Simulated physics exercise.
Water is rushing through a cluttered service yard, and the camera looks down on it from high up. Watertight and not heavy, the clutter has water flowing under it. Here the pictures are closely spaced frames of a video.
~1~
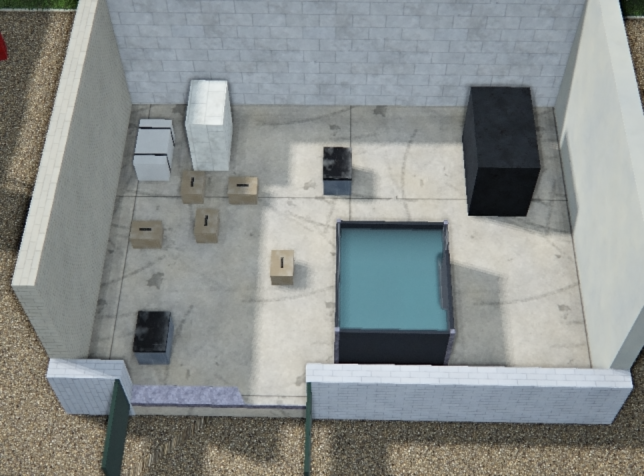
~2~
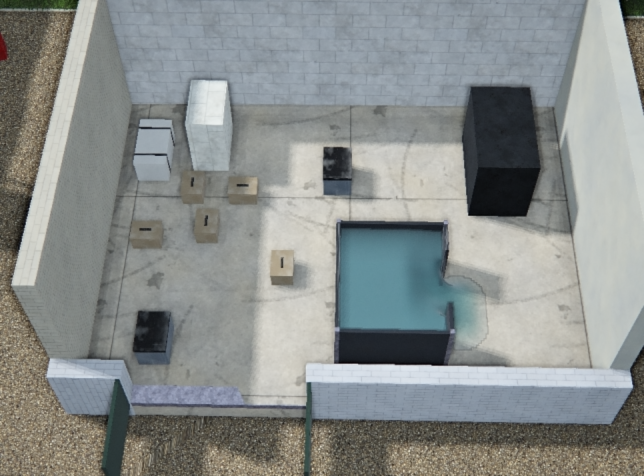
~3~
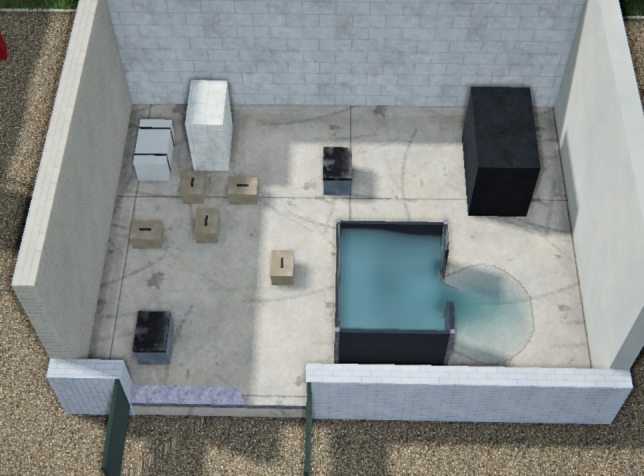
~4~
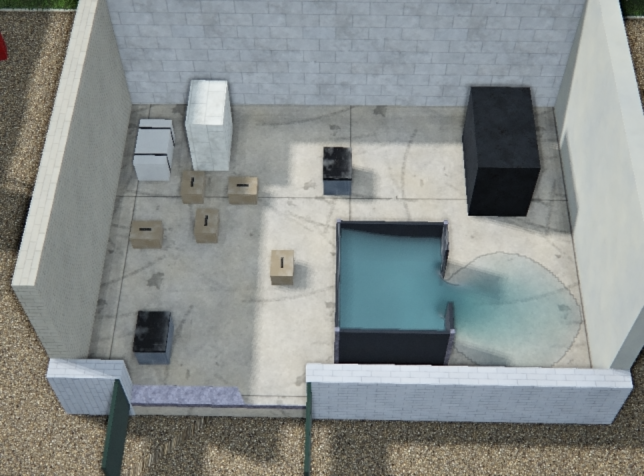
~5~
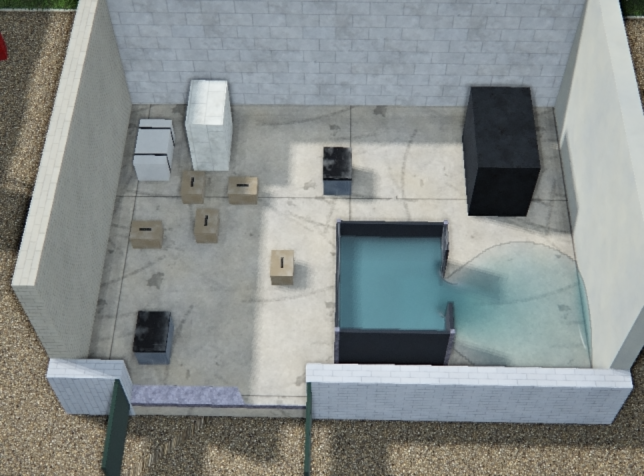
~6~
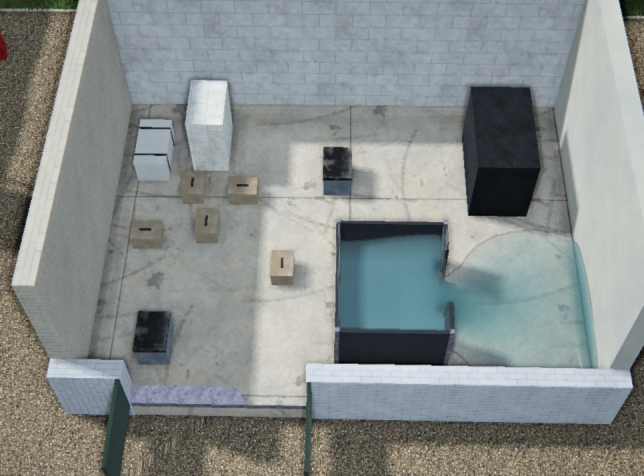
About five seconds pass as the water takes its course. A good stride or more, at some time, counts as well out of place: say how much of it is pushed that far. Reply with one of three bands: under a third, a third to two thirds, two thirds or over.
Under a third.
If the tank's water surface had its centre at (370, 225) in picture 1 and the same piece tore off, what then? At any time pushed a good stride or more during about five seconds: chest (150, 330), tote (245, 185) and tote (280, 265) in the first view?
Covered the distance, short of it, short of it.
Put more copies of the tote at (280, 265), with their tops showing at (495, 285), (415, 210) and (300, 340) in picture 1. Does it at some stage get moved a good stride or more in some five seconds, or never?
Going by the order given: Travels that far, travels that far, stays in place.
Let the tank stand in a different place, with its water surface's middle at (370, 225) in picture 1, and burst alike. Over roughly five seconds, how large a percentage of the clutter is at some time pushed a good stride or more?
By my count it is some 10 %.
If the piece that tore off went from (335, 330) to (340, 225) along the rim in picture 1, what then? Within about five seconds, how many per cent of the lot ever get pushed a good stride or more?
100 percent, give or take.
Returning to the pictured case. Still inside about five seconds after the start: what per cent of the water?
Close to 98 per cent, I think.
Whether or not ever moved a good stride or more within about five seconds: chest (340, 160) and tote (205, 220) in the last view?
The first: Reaches it. The second: Doesn't reach it.
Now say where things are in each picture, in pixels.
A trunk at (153, 141) rests on the ground; a tote at (146, 230), on the bottom; 0 of 8 have shifted, in the first frame.
A trunk at (153, 141) rests on the ground; a tote at (146, 230) rests on the ground; 0 of 8 have shifted, in the second frame.
A trunk at (153, 141), on the bottom; a tote at (146, 230) rests on the ground; 0 of 8 have shifted, in the third frame.
A trunk at (153, 141), on the bottom; a tote at (146, 230) rests on the ground; 0 of 8 have shifted, in the fourth frame.
A trunk at (153, 141) rests on the ground; a tote at (146, 230) rests on the ground; 0 of 8 have shifted, in the fifth frame.
A trunk at (153, 141) rests on the ground; a tote at (146, 230) rests on the ground; 0 of 8 have shifted, in the sixth frame.
A moment on, 0 of 8 are well off their spots; 0 afloat.
Next, 0 of 8 are well off their spots; 0 afloat.
Later, 0 of 8 are well off their spots; 0 afloat.
In the end, 1 of 8 are well off their spots, and 1 have been at some point; 1 afloat.
